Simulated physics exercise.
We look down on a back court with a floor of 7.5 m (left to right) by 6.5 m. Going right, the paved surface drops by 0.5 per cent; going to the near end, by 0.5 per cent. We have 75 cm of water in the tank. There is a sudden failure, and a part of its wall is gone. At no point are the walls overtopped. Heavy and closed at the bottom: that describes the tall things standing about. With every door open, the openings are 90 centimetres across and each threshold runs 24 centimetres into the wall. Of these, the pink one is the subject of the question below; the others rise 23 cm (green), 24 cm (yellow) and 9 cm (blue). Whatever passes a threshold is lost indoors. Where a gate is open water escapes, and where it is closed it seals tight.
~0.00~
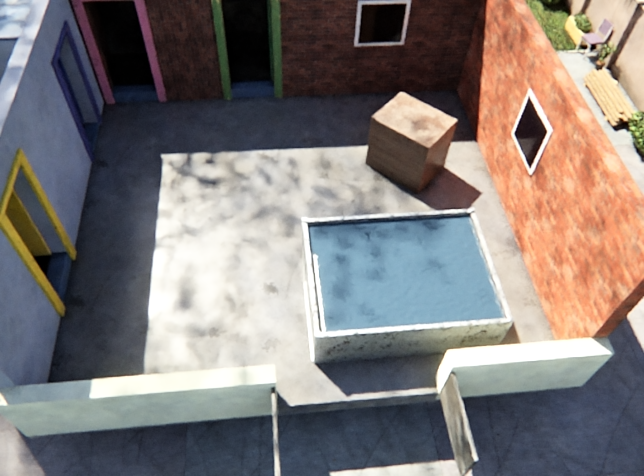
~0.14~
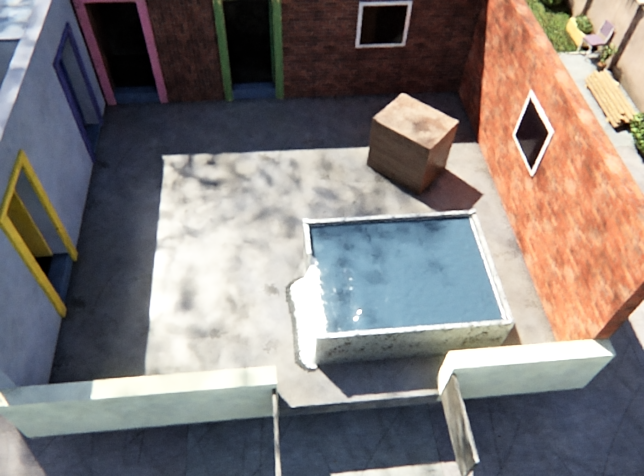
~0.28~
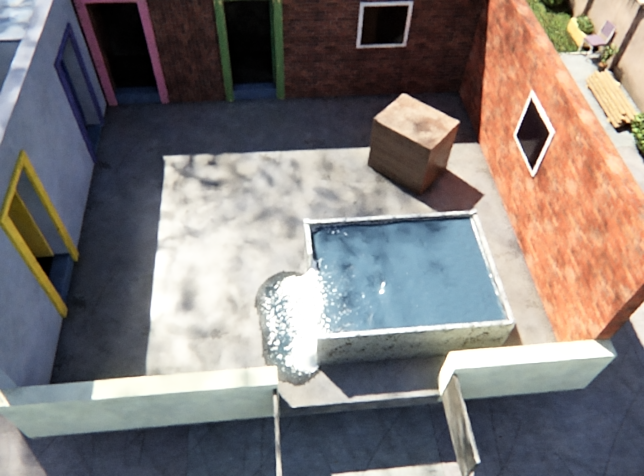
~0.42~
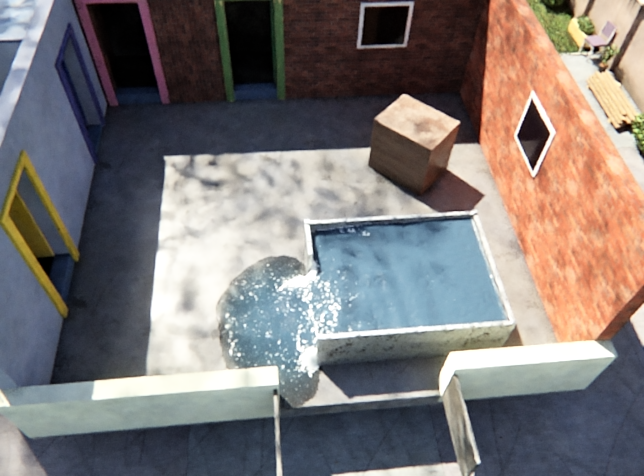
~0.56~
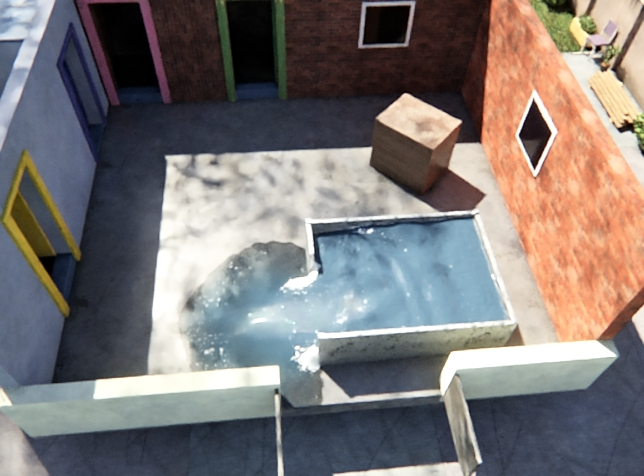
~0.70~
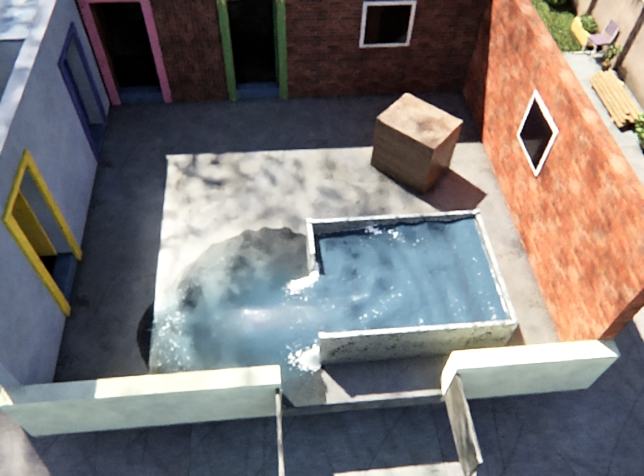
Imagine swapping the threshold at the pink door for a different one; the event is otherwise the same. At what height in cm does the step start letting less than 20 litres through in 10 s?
At about 23.5 cm.
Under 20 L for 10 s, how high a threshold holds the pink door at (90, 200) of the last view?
You'd want it roughly 10.5 cm high.
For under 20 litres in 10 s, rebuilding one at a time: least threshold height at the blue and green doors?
Close to 12.0 cm (blue) and close to 9.5 cm (green).
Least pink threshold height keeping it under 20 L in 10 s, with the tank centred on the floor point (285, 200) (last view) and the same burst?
Then roughly 25 cm.
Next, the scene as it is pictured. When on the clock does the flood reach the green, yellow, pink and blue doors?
Door green: 4.5 seconds; door yellow: 1.2 seconds; door pink: 3.4 seconds; door blue: 2.6 seconds.
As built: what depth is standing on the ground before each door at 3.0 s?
Green door 0 cm, yellow door 29 cm, pink door 0 cm, blue door 5 cm.
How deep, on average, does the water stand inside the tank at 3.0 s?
On average, around 32 cm.
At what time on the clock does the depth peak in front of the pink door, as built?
4.0 s.
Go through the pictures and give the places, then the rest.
Still water, 75 cm deep, in the tank at (401, 270); the pink door at (125, 60) is dry, in the first picture.
Water pours out at (315, 312) and has run 0.3 m, to (291, 296); about 10 cm deep outside, 75 cm at the back, in the second picture.
Water pours out at (316, 313) and has run 0.8 m, to (262, 311); about 13 cm deep outside, 75 cm at the back, in the third picture.
The gap is at (316, 315), the front 1.4 m out at (224, 325); the back of the tank holds 75 cm, in the fourth picture.
The front is at (185, 327), 2.0 m from the gap at (317, 314); 4.3 m2 of floor is wet, 75 cm left at the back, in the fifth picture.
The front is at (144, 343), 2.6 m from the gap at (318, 313); 5.9 m2 of floor is wet, 74 cm left at the back; the pink door at (131, 61), 6.2 m from the gap, is still 4.2 m from the nearest water, in the sixth picture.
After 1.4 s water covers 25 % of the floor, deepest (50 cm) near (48, 409); it has not reached the pink door.
After 3.0 s water covers 35 % of the floor, deepest (44 cm) near (51, 397); it has not reached the pink door.
After 10.0 s water covers 95 % of the floor, deepest (17 cm) near (466, 113); 12 cm at the pink door, 23 litres in over its 23 cm threshold.
At the pink door as built, the water arrived by 3.4 s and peaked near 30 cm at 4.2 s.
With a threshold of 19.5 cm, 53 litres would have come in within the 10 s; with 26 cm, 8 litres. So under 20 litres takes about 23.5 cm.
